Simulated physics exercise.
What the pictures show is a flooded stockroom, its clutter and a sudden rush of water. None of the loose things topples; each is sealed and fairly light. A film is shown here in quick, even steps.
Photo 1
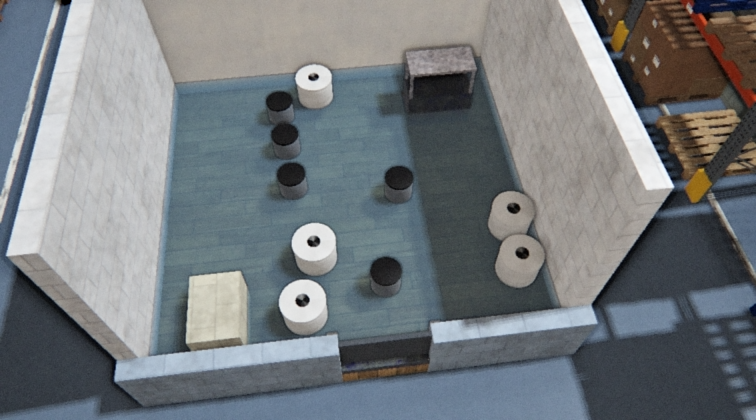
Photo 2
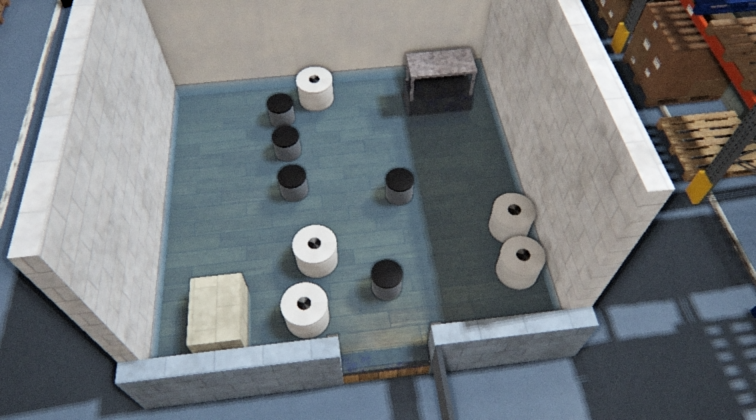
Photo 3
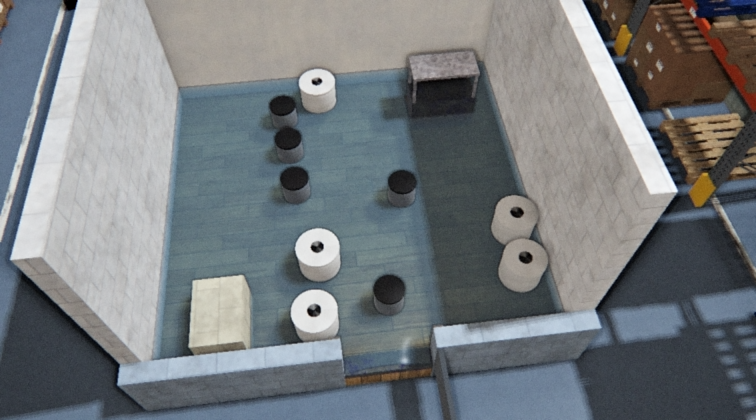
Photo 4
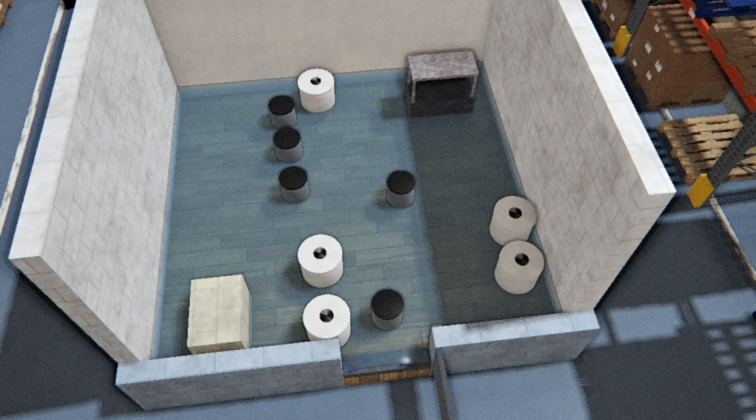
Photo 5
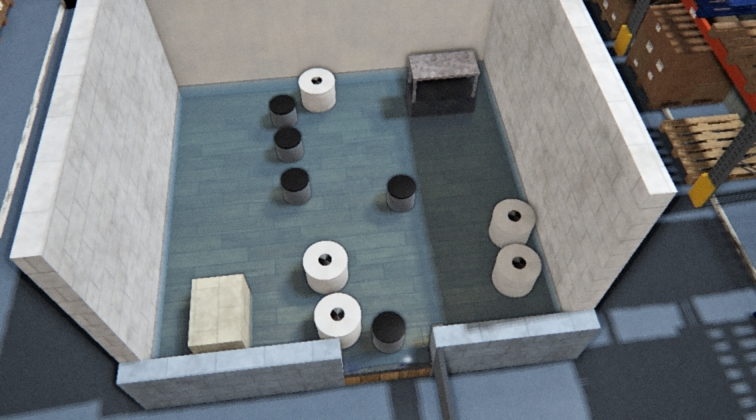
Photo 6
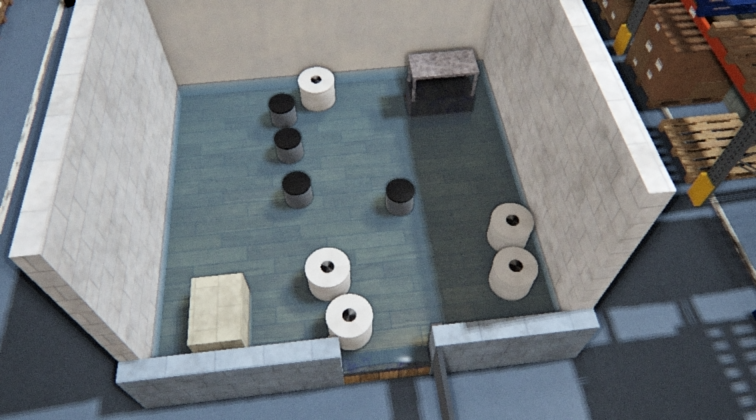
The clip opens on a walled, flooded stockroom with white and dark round tubs, and a dark panel in the front gap disappears. A dark tub drifts down to the opening while the nearest white tub slides right and another follows slightly; finally the dark tub is out of sight.
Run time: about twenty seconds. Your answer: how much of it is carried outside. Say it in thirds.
The answer is two thirds or more.
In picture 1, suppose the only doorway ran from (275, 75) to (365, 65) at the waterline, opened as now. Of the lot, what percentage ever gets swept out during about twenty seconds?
Share out: Near 50 %.
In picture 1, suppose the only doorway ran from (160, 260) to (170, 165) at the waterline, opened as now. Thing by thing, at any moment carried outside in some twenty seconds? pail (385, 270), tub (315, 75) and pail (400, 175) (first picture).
One after the other: Washed out, gone, gone.
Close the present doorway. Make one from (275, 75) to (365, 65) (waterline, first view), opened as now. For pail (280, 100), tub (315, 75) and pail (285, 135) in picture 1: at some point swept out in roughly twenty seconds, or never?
The first one exits, the second exits, the third exits.
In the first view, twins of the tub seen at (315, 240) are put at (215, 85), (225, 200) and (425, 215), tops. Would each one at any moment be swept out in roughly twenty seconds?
Outcome for each, listed in order: Does not leave, leaves, leaves.
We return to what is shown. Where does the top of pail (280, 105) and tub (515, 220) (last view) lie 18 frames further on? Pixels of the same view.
Approximately (290, 127) for the first and (500, 272) for the second.
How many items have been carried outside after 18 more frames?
3.
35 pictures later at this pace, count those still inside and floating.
That comes out at 3.
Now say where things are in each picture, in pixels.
A tub at (303, 301), afloat; a tub at (314, 242), afloat; 0 of 10 have shifted, in the first picture.
A tub at (304, 304) floats; a tub at (315, 244), afloat; 0 of 10 have shifted, in the second picture.
A tub at (314, 311), afloat, close to its start; a tub at (317, 247), afloat; 2 of 10 have shifted, in the third picture.
A tub at (327, 316), afloat, close to its start; a tub at (320, 253) floats, close to its start; 3 of 10 have shifted, in the fourth picture.
A tub at (338, 315), afloat, a stride from its start; a tub at (325, 260) floats, close to its start; 5 of 10 have shifted, in the fifth picture.
A tub at (349, 315), afloat, a stride from its start; a tub at (327, 267), afloat, close to its start; 7 of 10 have shifted, in the sixth picture.
A moment on, 2 of 10 are out; 8 afloat.
Next, 3 of 10 are out; 7 afloat.
Later, 7 of 10 are out; 3 afloat.
In the end, 7 of 10 are out; 3 afloat.
